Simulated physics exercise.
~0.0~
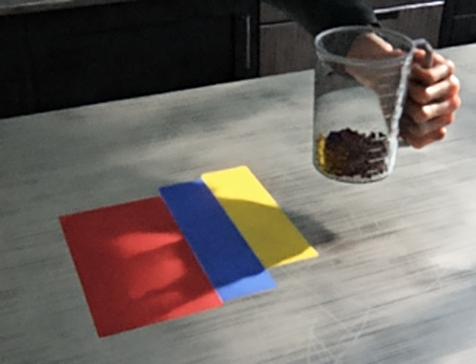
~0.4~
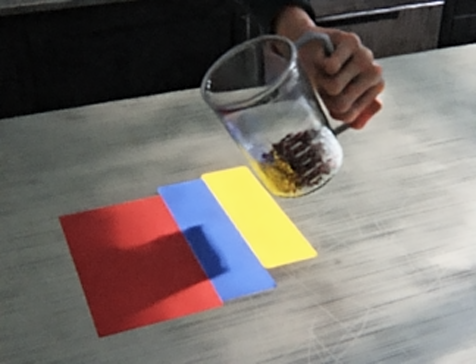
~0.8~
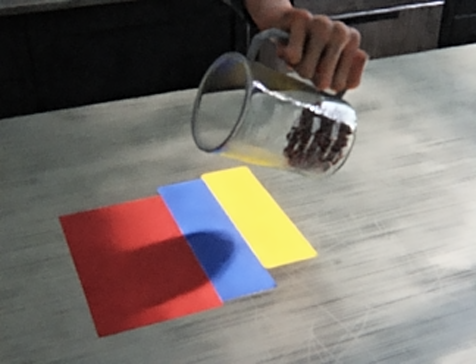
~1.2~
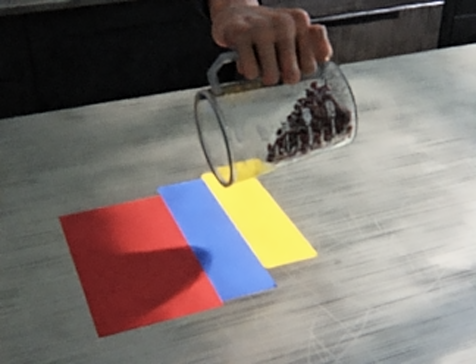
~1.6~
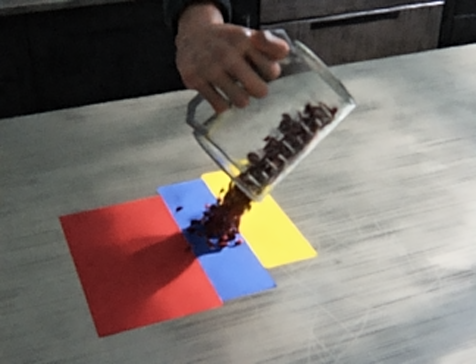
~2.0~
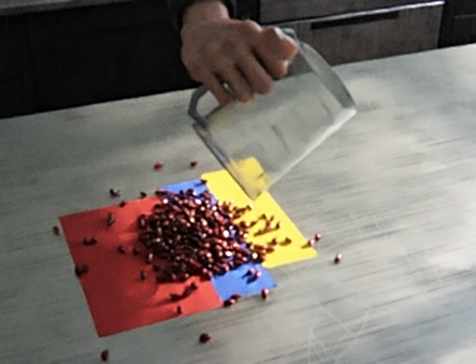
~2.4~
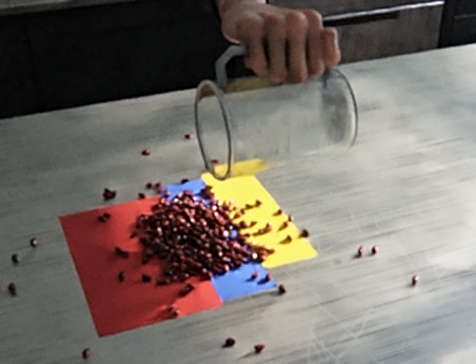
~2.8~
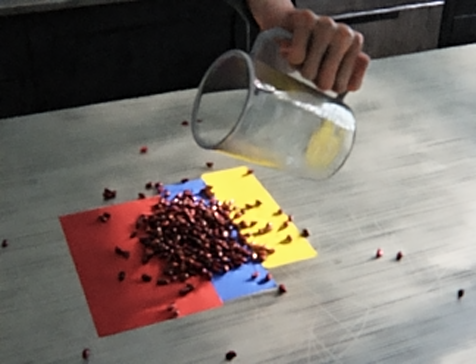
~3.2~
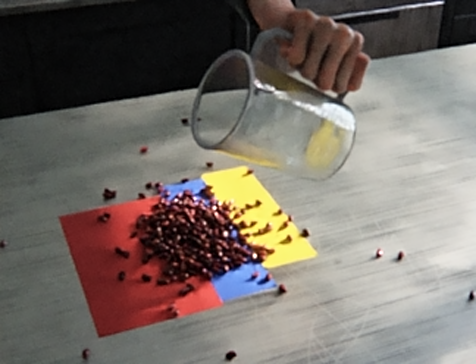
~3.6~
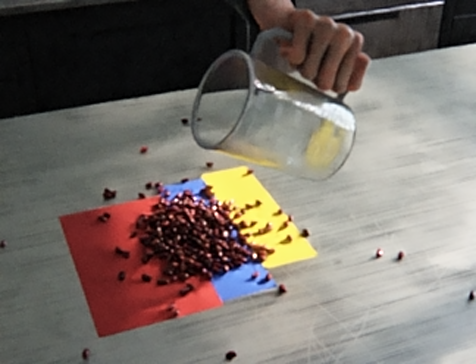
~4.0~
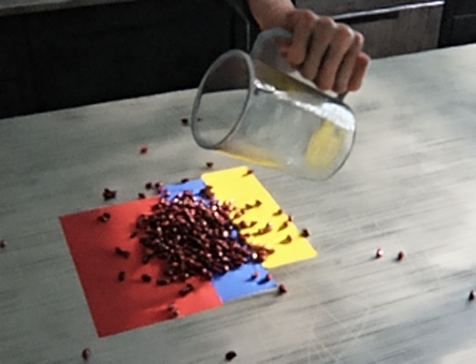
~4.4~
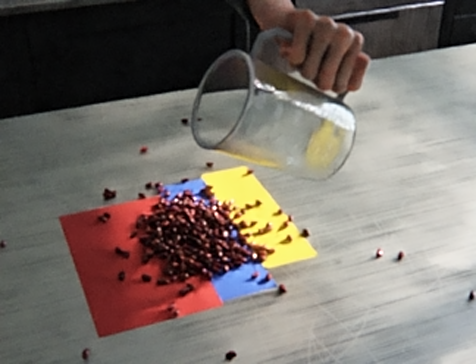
A hand holds a clear jug with dark red beans in the bottom above a bare grey table, seen from above at an angle, with dark cabinets behind. Three mats lie side by side, red at left, blue in the middle and yellow at right. The hand swings the jug left and tips it past its side until the beans pour onto the blue mat. They heap up there and spread onto the red and, less, the yellow, while some scatter across the table. The hand turns the emptied jug partly back and holds it still above the resting pile.
